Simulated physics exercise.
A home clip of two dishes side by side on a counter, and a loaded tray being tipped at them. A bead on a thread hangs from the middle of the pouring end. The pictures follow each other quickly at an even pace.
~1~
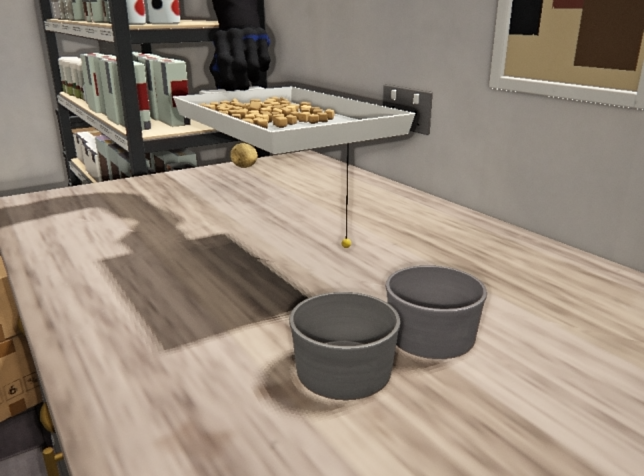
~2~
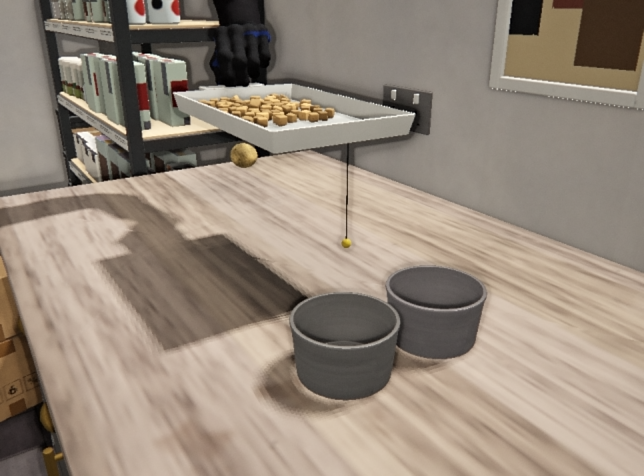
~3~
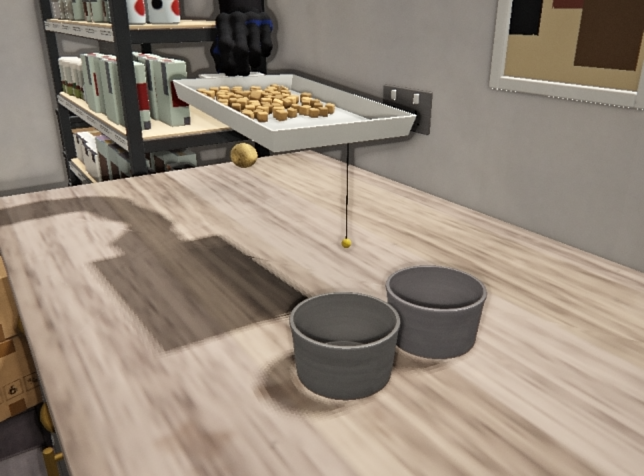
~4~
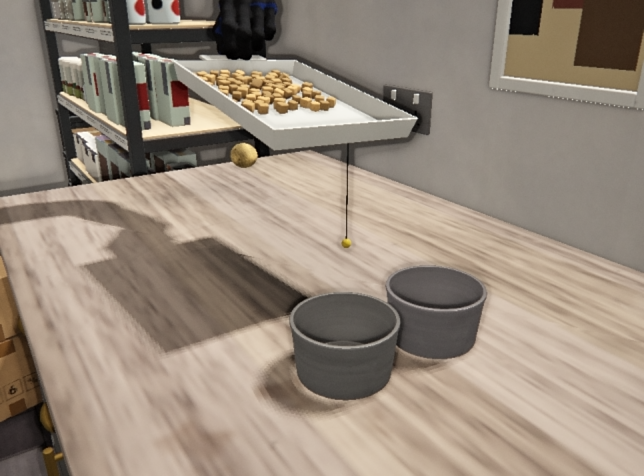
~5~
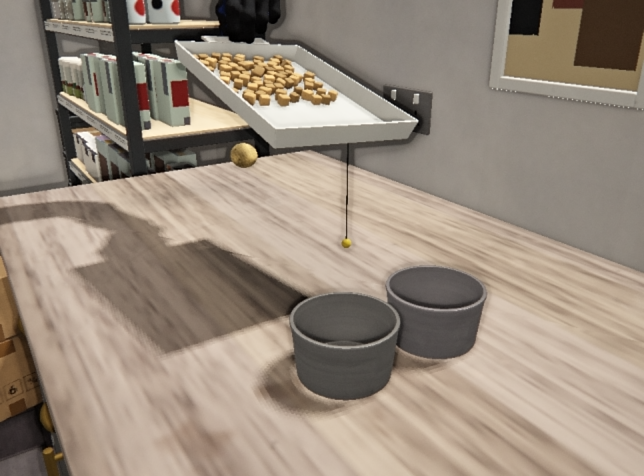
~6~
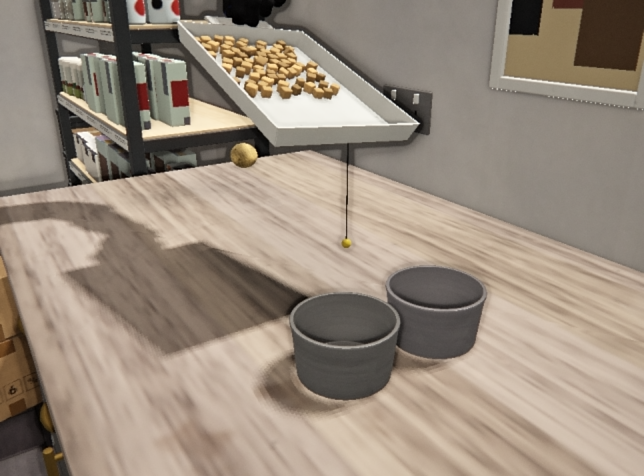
A pale tray loaded with small wooden cubes hangs level above a wooden counter, then its far side rises, tilting it steadily more toward the near right corner, while the cubes, two dark dishes and hanging bead stay in view.
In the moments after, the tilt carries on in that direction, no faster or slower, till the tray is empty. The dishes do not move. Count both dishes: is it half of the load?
Caught overall: Only the smaller part.
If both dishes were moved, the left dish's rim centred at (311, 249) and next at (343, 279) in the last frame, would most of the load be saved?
The first try: The smaller part. The second: More than half.
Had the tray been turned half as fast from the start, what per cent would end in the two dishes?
It comes to 30 per cent or so.
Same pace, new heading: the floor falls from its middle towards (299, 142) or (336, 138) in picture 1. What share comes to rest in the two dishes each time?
Roughly 0 per cent, and 20 per cent.
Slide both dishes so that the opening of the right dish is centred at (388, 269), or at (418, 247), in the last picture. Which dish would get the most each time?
The first try: Right. The second: The right-hand dish.
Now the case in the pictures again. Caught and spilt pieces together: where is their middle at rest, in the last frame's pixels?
Around (401, 300).
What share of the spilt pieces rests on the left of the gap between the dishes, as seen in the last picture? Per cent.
About 50 per cent.
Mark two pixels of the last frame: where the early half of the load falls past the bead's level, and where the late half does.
Early half (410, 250), late half (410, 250).
Soon after the last picture, tray tipped steeply; nearly all on the tray; a small part in the air.
A little later, tray tipped past a quarter turn; about half on the tray; a small part in the right dish; about a third outside both; a small part in the air.
Later still, tray tipped past a quarter turn; a stray few in the left dish; a small part in the right dish; most outside both.
At rest, tray tipped past a quarter turn; a stray few in the left dish; a small part in the right dish; most outside both.
